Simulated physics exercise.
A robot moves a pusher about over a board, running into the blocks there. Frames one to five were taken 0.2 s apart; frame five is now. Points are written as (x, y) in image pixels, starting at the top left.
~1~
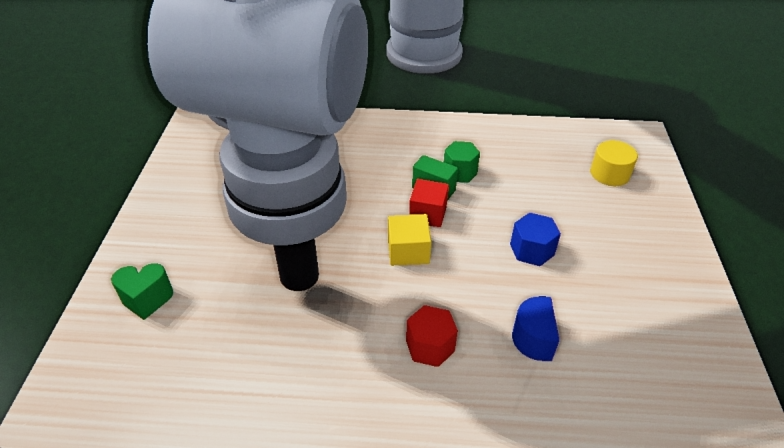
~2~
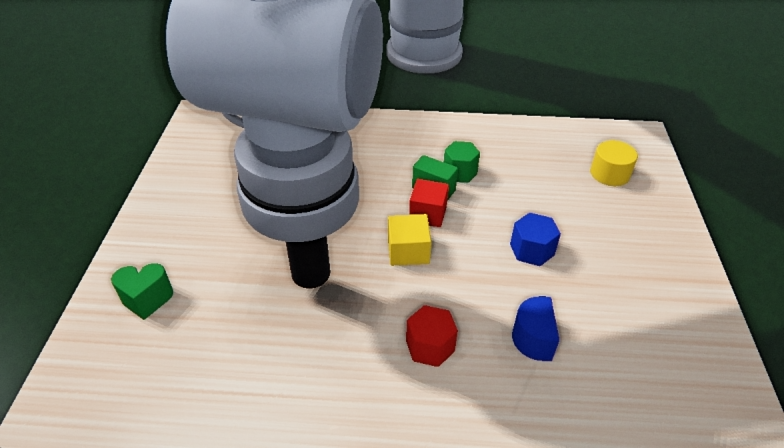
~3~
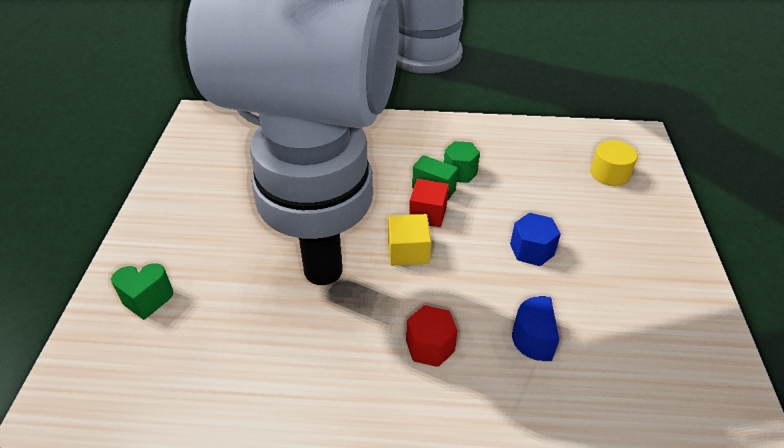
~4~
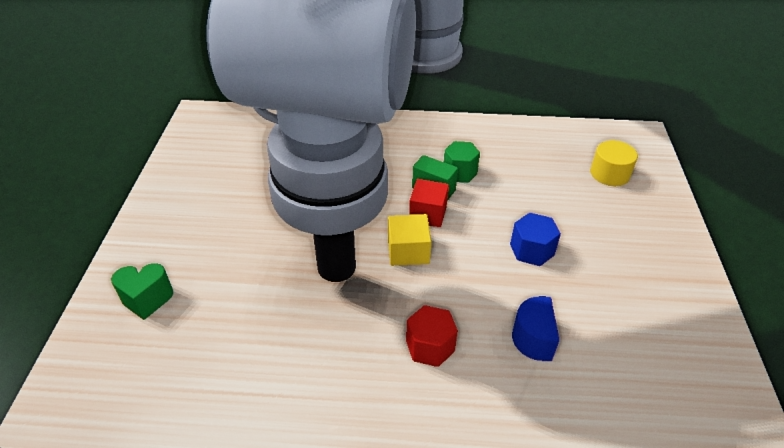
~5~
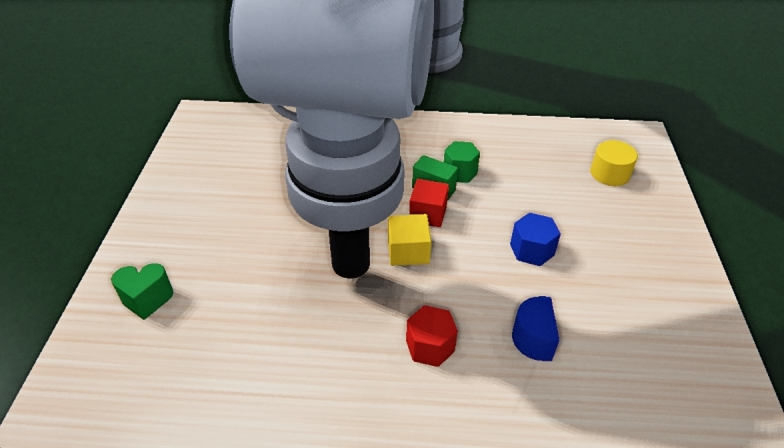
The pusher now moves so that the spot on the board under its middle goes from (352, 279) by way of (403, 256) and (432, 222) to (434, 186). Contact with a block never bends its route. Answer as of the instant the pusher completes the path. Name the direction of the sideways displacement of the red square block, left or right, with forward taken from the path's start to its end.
With start-to-end as forward, it shifts left.
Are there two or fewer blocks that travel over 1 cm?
I believe not.
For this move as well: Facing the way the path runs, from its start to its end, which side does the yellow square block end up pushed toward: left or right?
Right side.
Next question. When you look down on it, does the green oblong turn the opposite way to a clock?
Yes - that is the case.
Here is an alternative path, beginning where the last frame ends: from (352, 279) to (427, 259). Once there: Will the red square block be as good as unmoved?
No.
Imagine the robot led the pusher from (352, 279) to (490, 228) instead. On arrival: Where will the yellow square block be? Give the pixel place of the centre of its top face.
Top centre: (500, 182).
On the path given first. One third of the way, pusher at (404, 242); yellow square block at (435, 213); red square block at (434, 187), turned 25° anticlockwise; green oblong at (436, 165).
Two thirds of the way, pusher at (433, 207); yellow square block at (471, 200); red square block at (442, 176), turned 20° anticlockwise; green oblong at (439, 158), turned 40° anticlockwise; green hexagon at (465, 143), turned 25° clockwise.
At the end, pusher at (436, 172); yellow square block at (472, 200), turned 15° clockwise; red square block at (444, 144), turned 15° anticlockwise; green oblong at (437, 128), turned 30° anticlockwise; green hexagon at (473, 131), turned 75° clockwise.
